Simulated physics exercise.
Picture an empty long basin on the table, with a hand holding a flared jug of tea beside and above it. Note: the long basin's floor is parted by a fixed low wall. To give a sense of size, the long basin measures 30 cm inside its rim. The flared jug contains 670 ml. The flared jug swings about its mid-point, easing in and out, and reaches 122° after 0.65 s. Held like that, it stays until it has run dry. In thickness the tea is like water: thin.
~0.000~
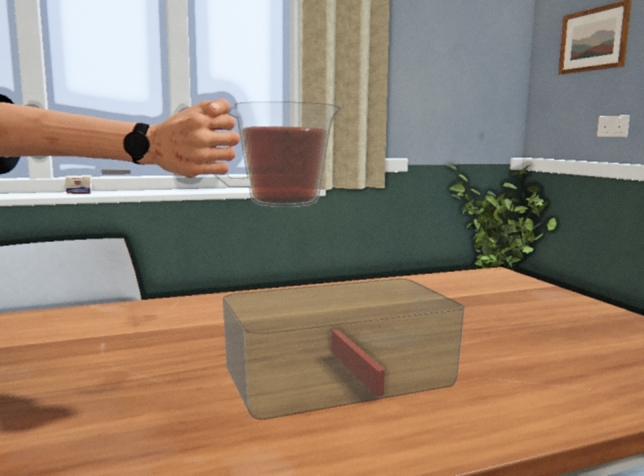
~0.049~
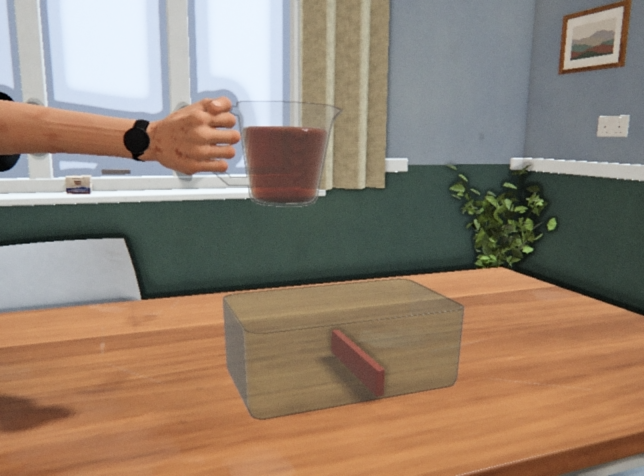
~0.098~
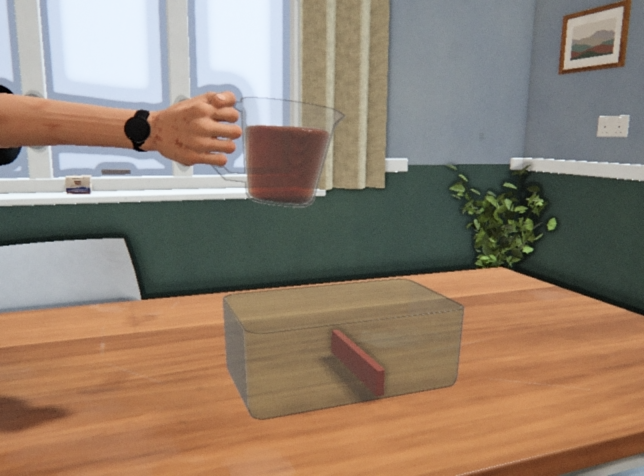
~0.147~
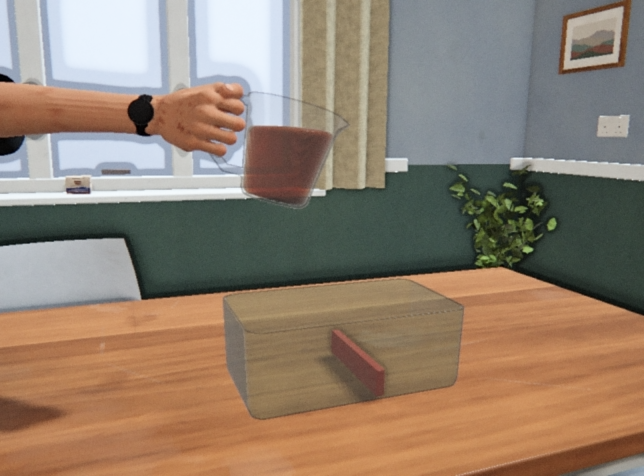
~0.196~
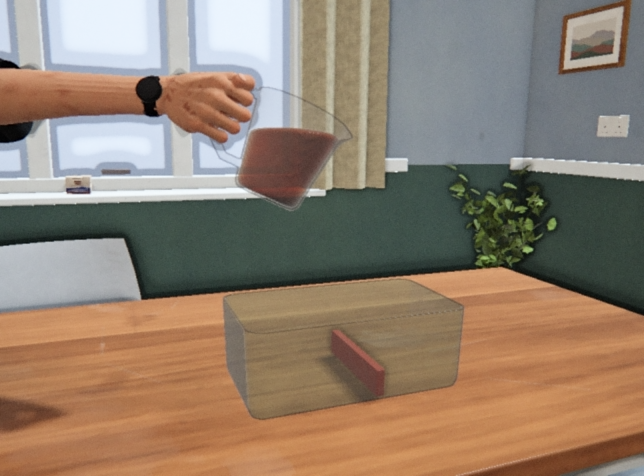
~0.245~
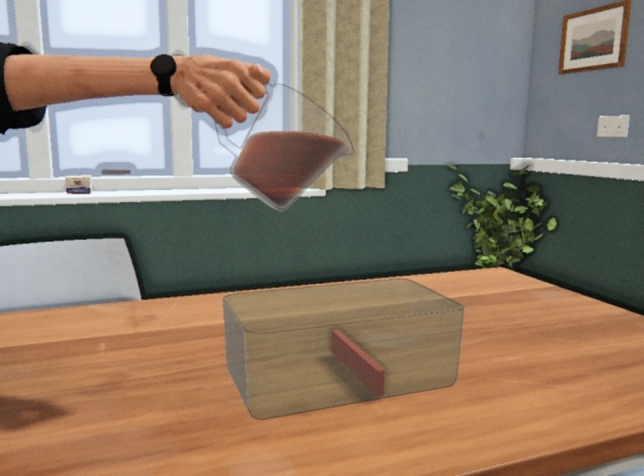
In this clip, a hand wearing a black watch holds a clear flared jug of reddish-brown tea above a long basin on a wooden table, then rises slightly as it tilts the jug steadily to the right.
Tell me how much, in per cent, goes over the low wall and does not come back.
I would say about 59 per cent.
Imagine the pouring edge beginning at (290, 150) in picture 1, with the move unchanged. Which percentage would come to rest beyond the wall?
It would then come to around 10 percent.
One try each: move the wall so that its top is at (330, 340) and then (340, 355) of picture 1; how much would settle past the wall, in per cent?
85 in a hundred, followed by 70 in a hundred.
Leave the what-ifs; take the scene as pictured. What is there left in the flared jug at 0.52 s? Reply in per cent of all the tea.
Remaining: Near 38 % of the total.
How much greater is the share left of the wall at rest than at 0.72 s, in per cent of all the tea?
It comes to about 12 per cent.
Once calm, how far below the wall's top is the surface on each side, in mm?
Left 30 mm, right 16 mm.
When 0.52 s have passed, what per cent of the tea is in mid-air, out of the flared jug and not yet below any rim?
Close to 44 per cent, I'd say.
After 0.52 s the tilt is 110° and 39 per cent is still to pour, 0 is left of the wall and 18 right of it.
After 0.72 s the tilt is 122° and 1 per cent is still to pour, 20 is left of the wall and 60 right of it.
After 0.92 s the tilt is 122° and 0 per cent is still to pour, 31 is left of the wall and 59 right of it.
After 1.15 s the tilt is 122° and 0 per cent is still to pour, 32 is left of the wall and 59 right of it.
In the end 32 per cent lies left of the wall, 59 right of it and 9 outside.
